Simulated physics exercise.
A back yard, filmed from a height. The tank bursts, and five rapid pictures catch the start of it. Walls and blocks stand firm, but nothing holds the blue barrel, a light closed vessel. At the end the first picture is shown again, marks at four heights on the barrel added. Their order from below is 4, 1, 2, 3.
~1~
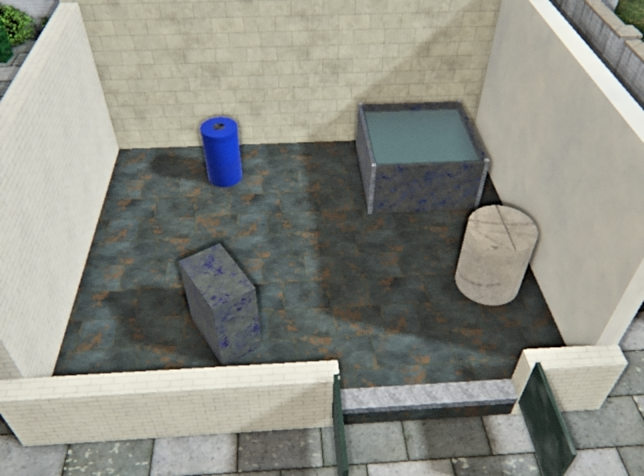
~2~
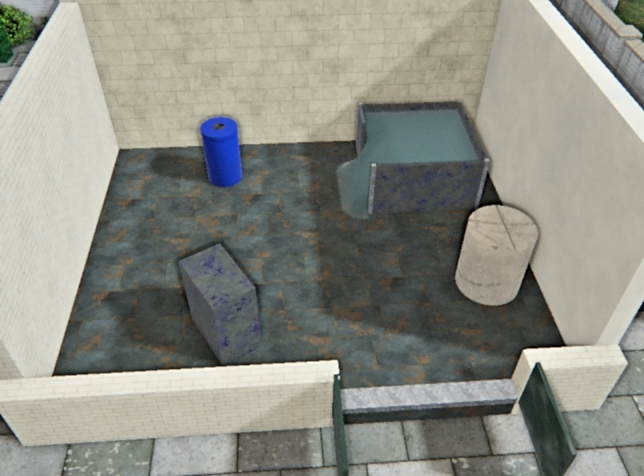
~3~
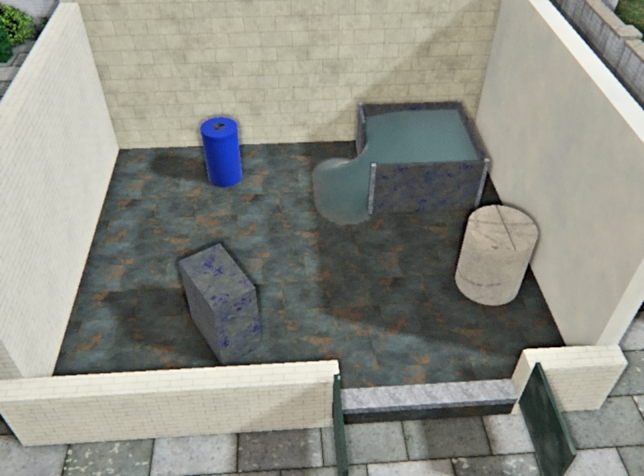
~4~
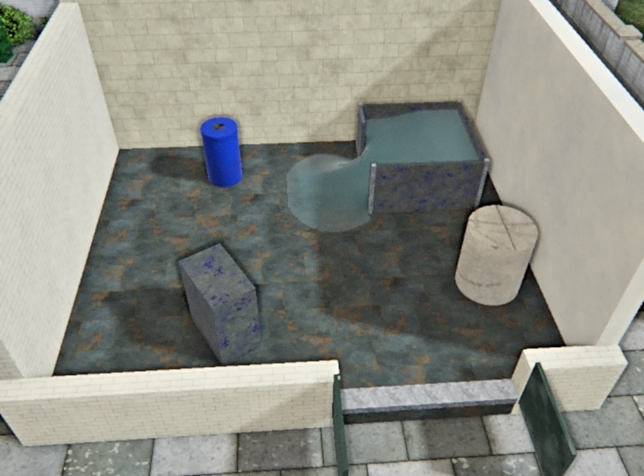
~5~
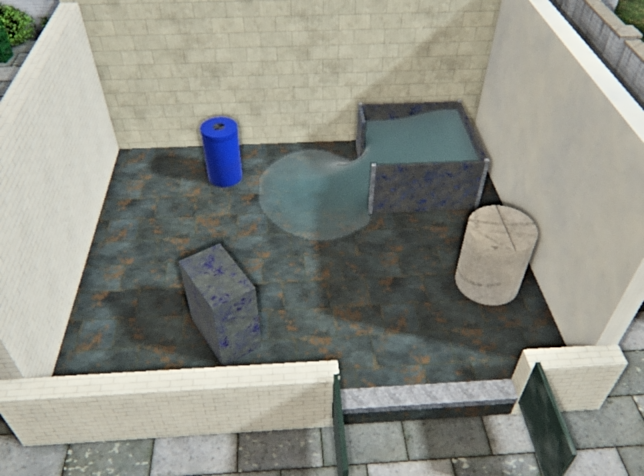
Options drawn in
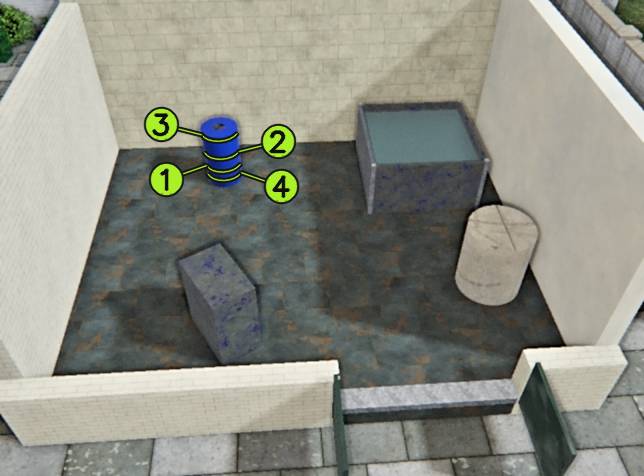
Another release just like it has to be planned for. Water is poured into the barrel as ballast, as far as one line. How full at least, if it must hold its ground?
It is 2.
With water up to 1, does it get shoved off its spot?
Yes, that goes wrong.
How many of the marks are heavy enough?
Two of the four.
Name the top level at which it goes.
Here it is level 1.
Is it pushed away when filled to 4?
Yes.
On the marked copy, 1 at (223, 172); 2 at (221, 159); 3 at (218, 141); 4 at (224, 180); from the bottom up 4, 1, 2, 3.
For level 1, it is pushed about its own width away.
For level 2, it does not move.
For level 3, it does not move.
For level 4, it is pushed about twice its own width away.
